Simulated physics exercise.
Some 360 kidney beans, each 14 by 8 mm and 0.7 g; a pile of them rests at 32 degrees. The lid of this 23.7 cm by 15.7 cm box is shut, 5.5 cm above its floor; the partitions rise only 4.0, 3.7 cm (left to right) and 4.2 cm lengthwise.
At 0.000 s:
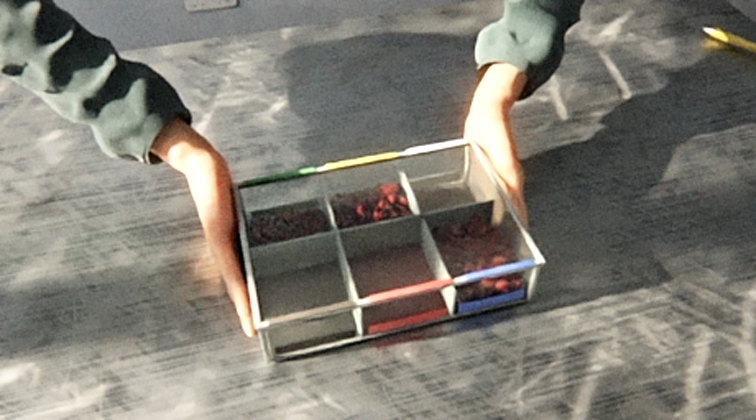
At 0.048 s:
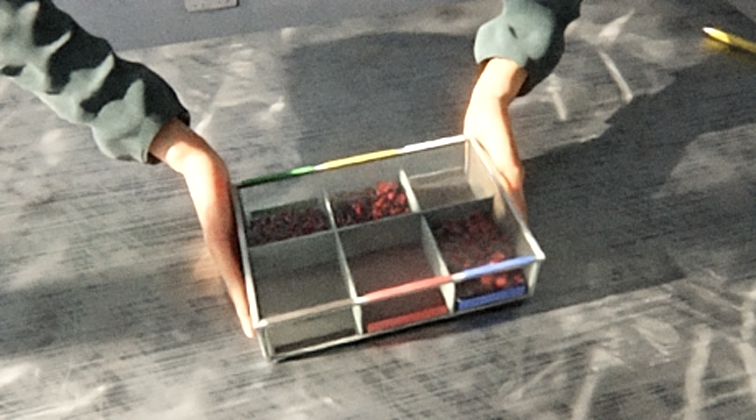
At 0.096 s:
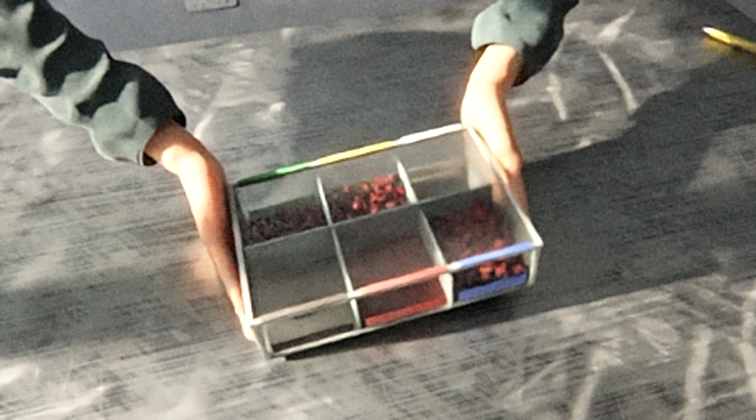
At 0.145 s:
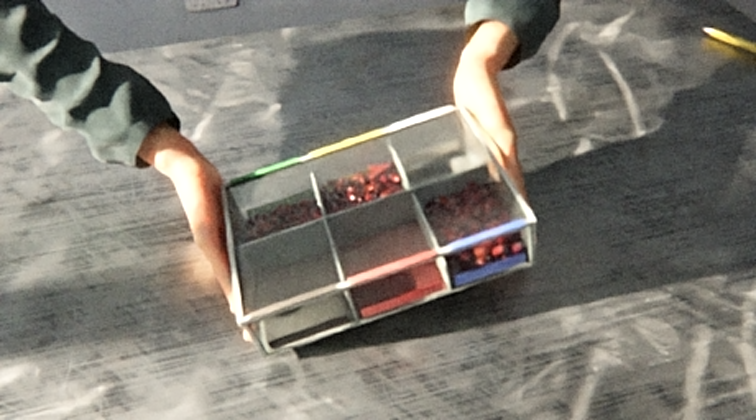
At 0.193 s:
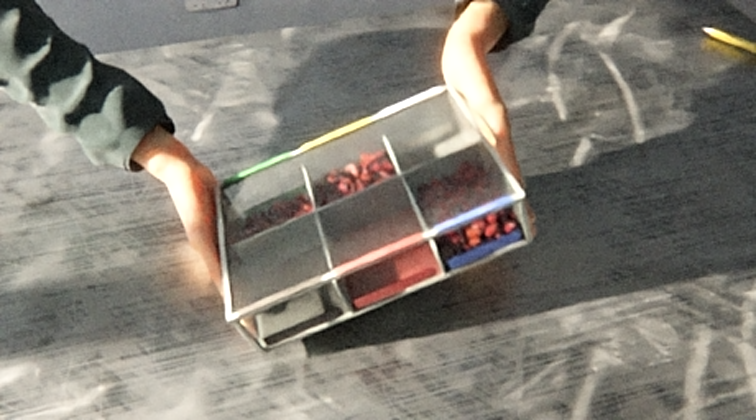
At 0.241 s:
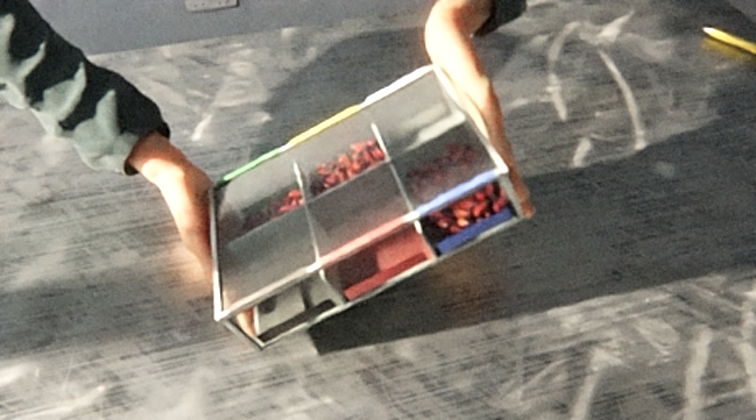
On a scratched grey tabletop, two hands in dark green sleeves tilting a clear compartmented box of small red pieces, right side rising.
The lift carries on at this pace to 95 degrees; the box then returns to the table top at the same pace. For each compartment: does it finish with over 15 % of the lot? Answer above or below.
Red compartment: Below; blue compartment: Above; green compartment: Above; yellow compartment: Above; white compartment: Below; black compartment: Below.
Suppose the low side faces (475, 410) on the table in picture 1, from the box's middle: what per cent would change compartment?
About 10 per cent.
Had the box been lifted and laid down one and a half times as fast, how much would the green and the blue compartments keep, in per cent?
In that case green 30; blue 25.
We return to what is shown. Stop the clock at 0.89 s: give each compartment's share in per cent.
Red 5; blue 30; green 30; yellow 30; white 0; black 5.
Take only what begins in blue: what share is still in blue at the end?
Roughly 50 per cent.
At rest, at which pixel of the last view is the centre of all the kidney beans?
At about (348, 239).
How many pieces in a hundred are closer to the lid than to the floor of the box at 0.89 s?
Some 60 per cent.
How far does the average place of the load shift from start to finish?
Some 4.5 cm.
Then, at 0.89 s, tilt 94 degrees; red 5 %, blue 30 %, green 30 %, yellow 30 %, black 5 %.
After 1.32 s, tilt 39 degrees; red 10 %, blue 25 %, green 30 %, yellow 30 %, black 10 %.
After 1.83 s, tilt 0 degrees; red 10 %, blue 20 %, green 30 %, yellow 30 %, black 10 %.
By 2.3 s all is still; red 10 %, blue 20 %, green 30 %, yellow 30 %, white 0 %, black 10 %.
